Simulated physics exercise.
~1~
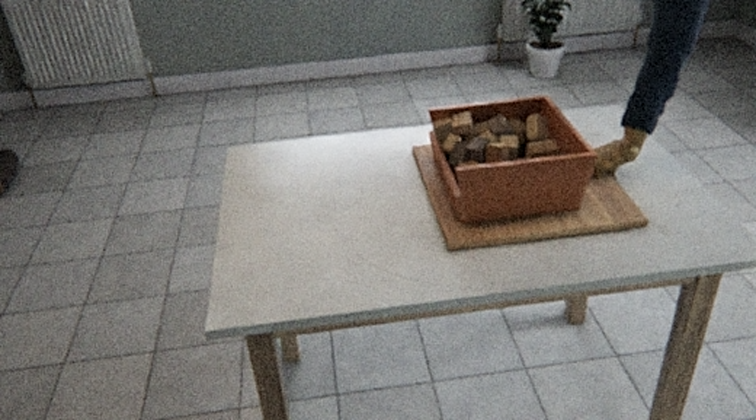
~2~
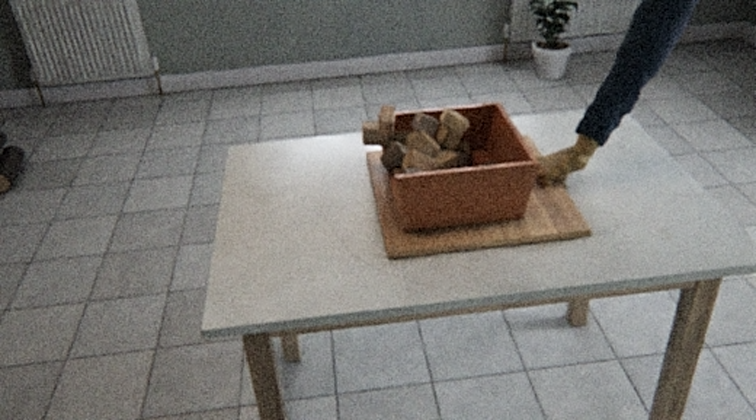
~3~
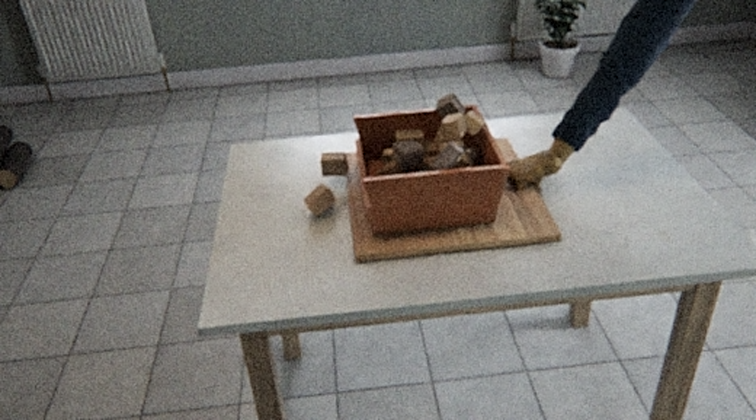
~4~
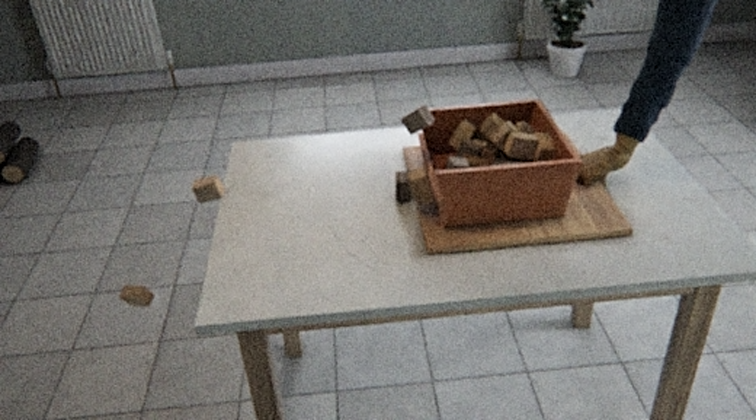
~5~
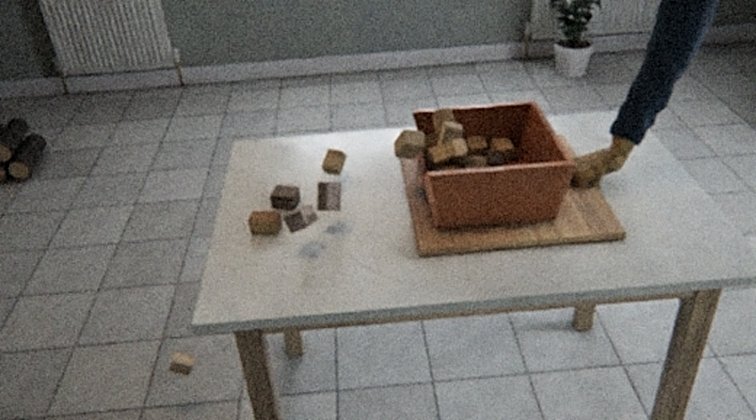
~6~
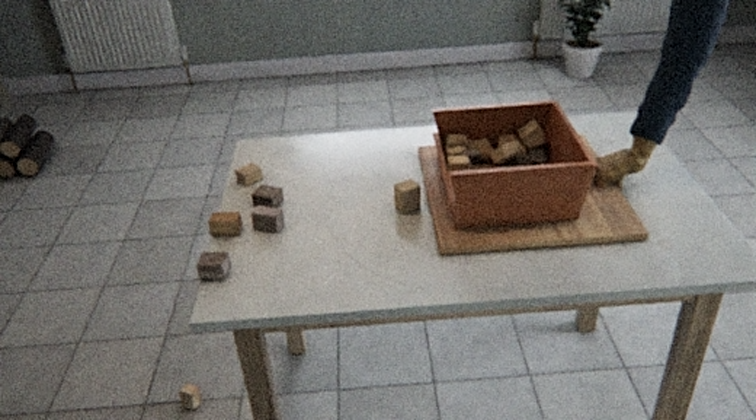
A gloved hand shakes an orange basket on a board, spilling several wooden blocks leftward.
